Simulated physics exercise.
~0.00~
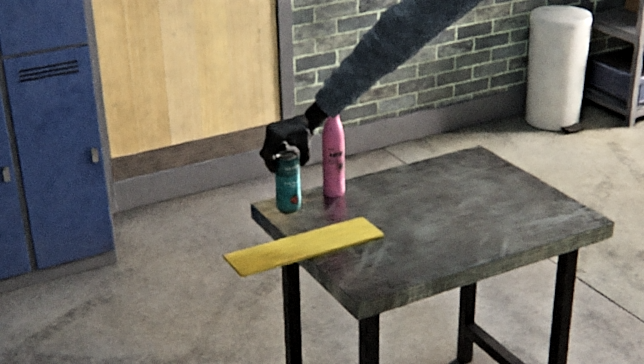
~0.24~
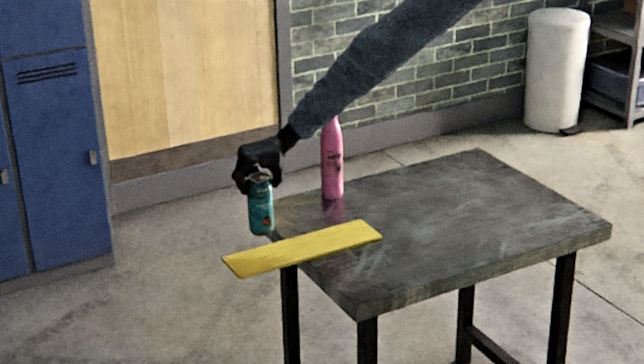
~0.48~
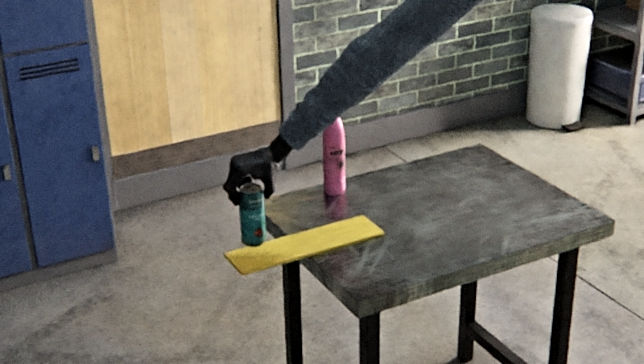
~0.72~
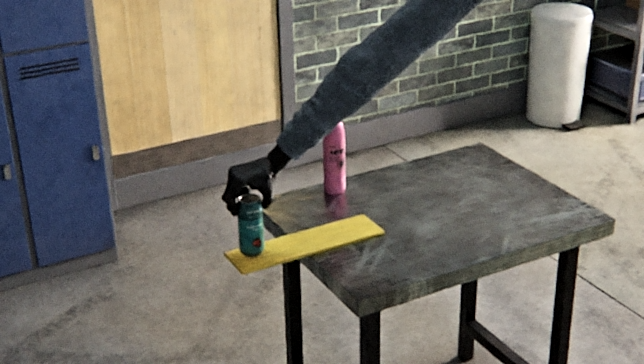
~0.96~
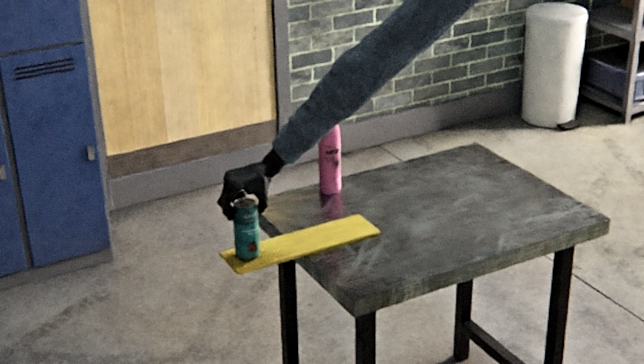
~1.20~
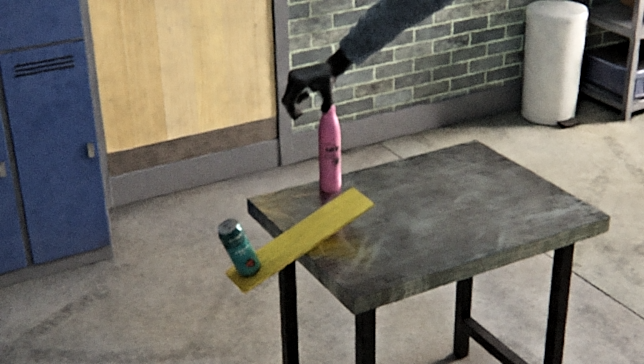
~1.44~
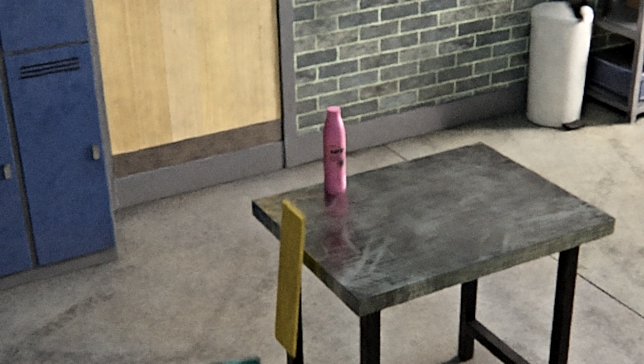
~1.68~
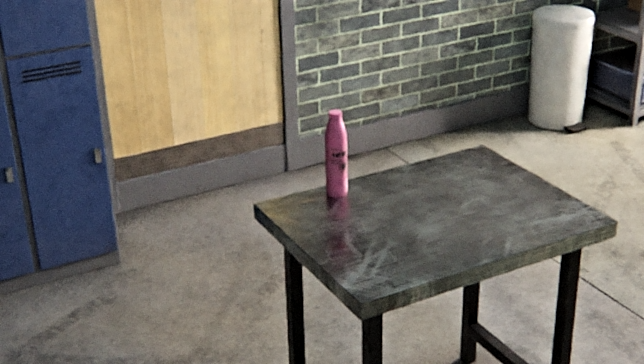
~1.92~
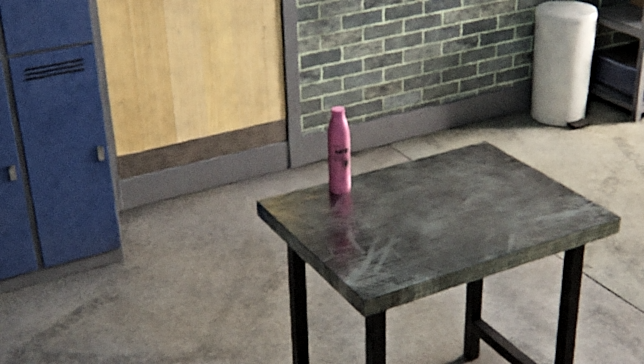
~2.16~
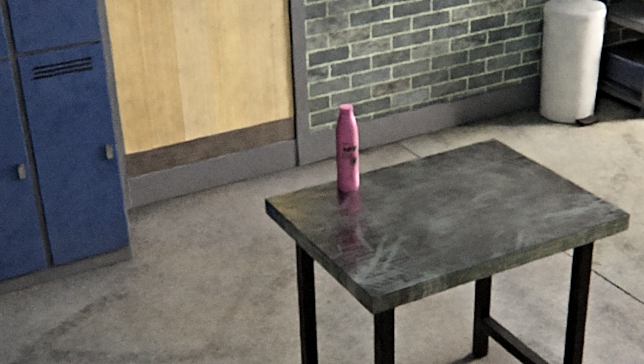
In this clip, a gloved hand moves a turquoise can left from beside a pink bottle onto the overhanging end of a yellow plank, then lets go. The plank tips and falls off the table with the can, leaving only the pink bottle standing there.
